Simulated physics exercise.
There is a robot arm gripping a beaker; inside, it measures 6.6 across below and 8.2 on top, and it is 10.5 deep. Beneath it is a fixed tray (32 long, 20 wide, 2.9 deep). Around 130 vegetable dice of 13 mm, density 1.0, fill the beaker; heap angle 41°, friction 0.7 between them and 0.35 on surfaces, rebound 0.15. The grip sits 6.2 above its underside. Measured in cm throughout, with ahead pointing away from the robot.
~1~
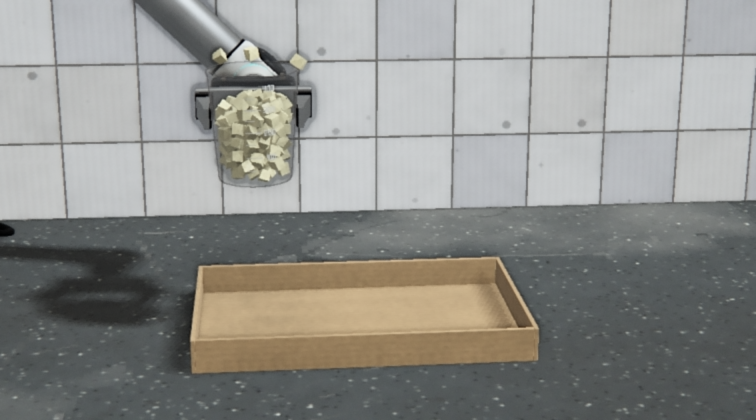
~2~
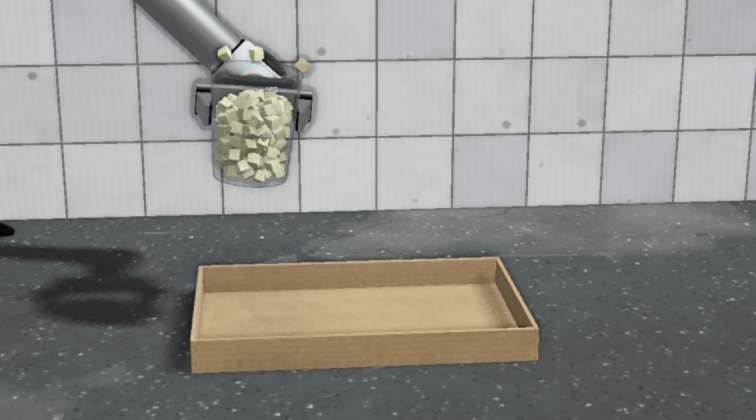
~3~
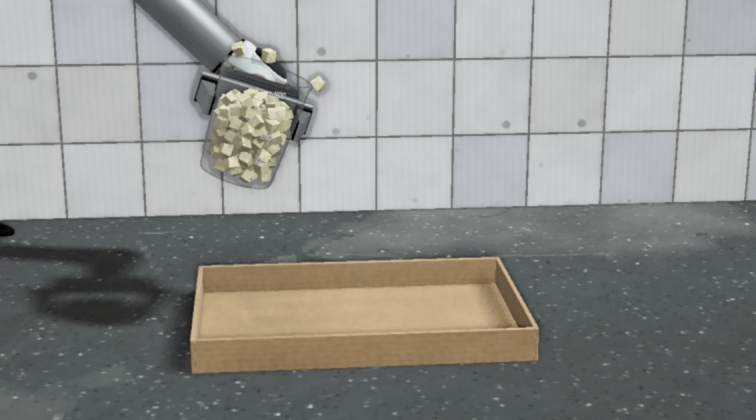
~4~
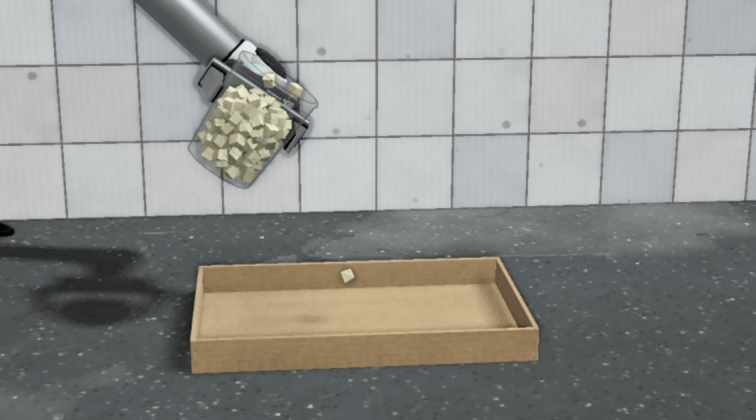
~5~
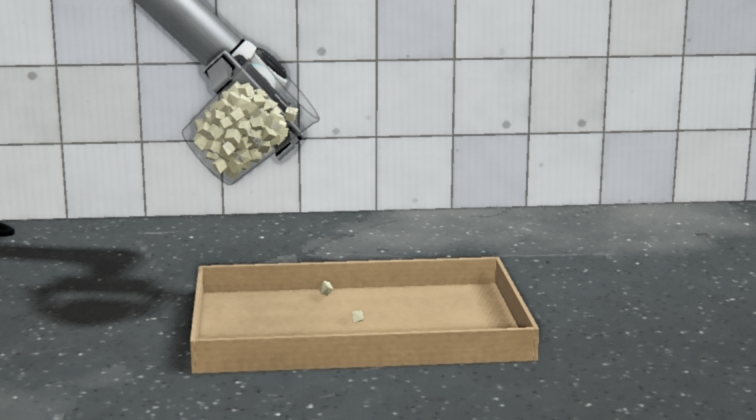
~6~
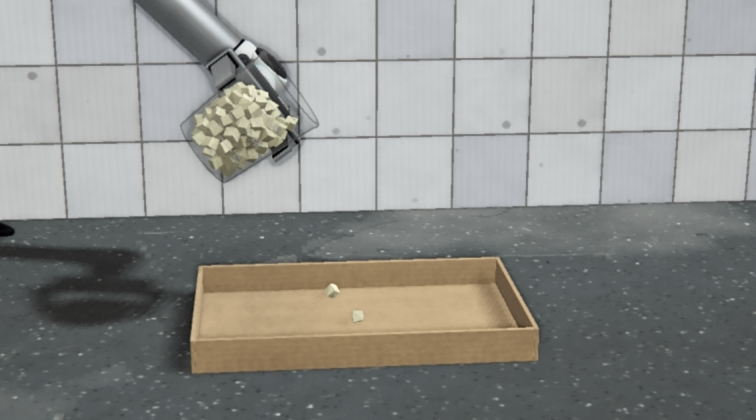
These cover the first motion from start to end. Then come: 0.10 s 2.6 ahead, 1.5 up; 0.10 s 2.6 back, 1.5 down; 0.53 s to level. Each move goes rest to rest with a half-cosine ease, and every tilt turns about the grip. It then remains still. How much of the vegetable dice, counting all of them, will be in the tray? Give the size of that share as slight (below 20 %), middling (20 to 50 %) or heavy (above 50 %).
Slight.
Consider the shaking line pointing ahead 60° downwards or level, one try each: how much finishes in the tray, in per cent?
I'd say close to 0 percent for the first and close to 0 percent for the second.
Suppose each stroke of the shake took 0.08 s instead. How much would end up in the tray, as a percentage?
I'd expect some 15 per cent.
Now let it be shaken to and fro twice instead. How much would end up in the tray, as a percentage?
10 per cent or so.
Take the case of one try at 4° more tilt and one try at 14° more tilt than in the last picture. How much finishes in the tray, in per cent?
5 and 15 %.
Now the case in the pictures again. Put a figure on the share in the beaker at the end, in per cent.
95 percent.
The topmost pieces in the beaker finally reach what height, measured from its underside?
Roughly 10.5 centimetres.
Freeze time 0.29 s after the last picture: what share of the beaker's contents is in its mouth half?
Estimate: Around 45 %.
Then, 0.29 s later, tilted 50° forward, highest piece 24 above the table; 129 in the beaker, 2 in the tray, 3 in flight or on a rim.
Then, 0.58 s later, tilted 10° forward, highest piece 26 above the table; 128 in the beaker, 6 in the tray.
Then, 0.93 s later, level, highest piece 26 above the table; 128 in the beaker, 6 in the tray.
Then, 1.98 s later, level, highest piece 26 above the table; 128 in the beaker, 6 in the tray.
At rest, 128 in the beaker, 6 in the tray. That is 4 % in the tray.
